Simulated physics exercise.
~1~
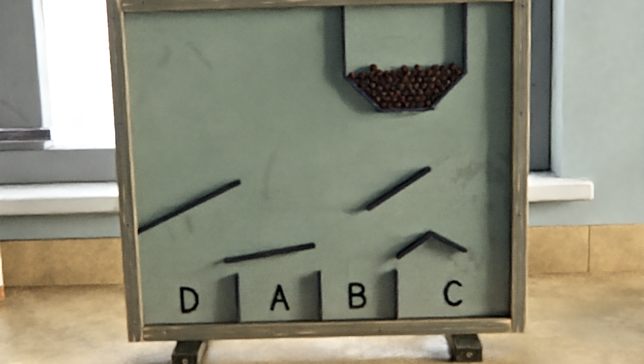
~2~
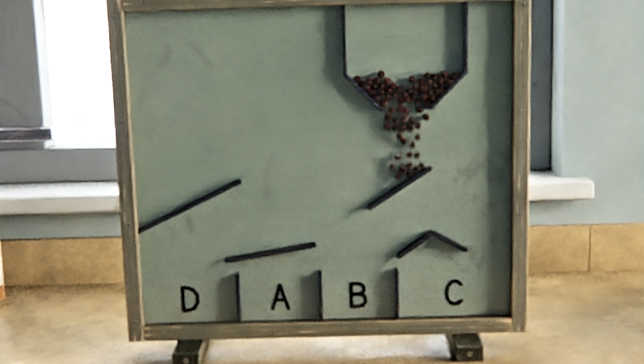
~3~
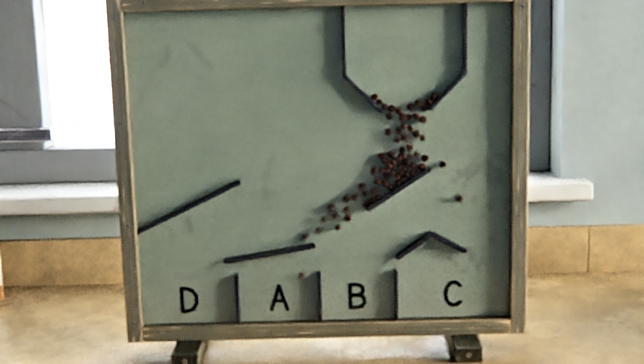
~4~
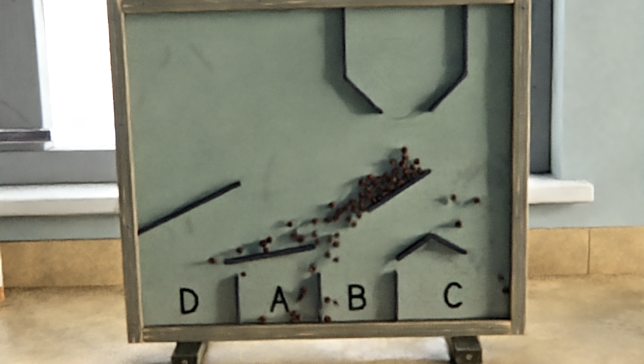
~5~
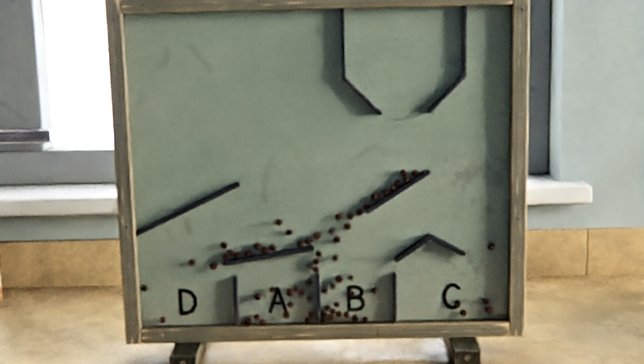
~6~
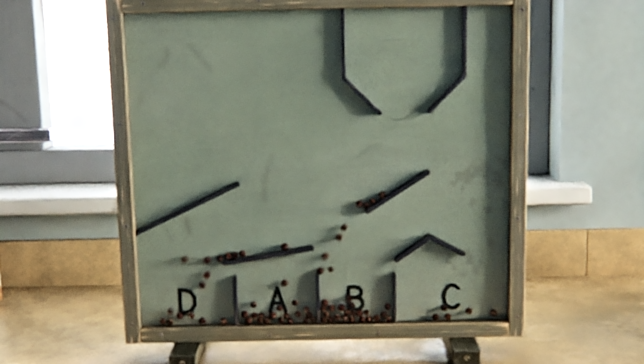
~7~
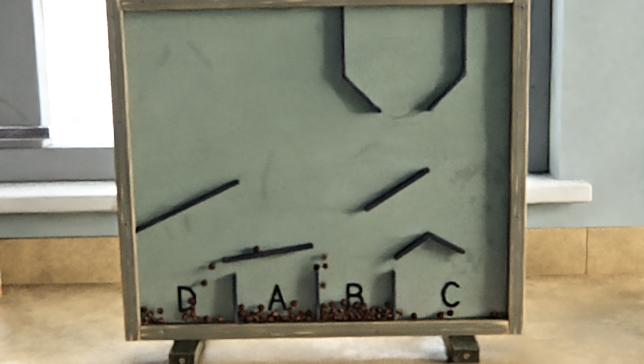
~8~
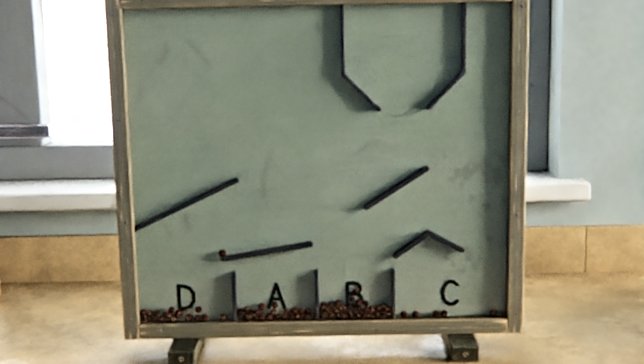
Dark beads pouring from a hopper onto slanted ledges, bouncing down and settling mostly in bins B, A and D, few in C.
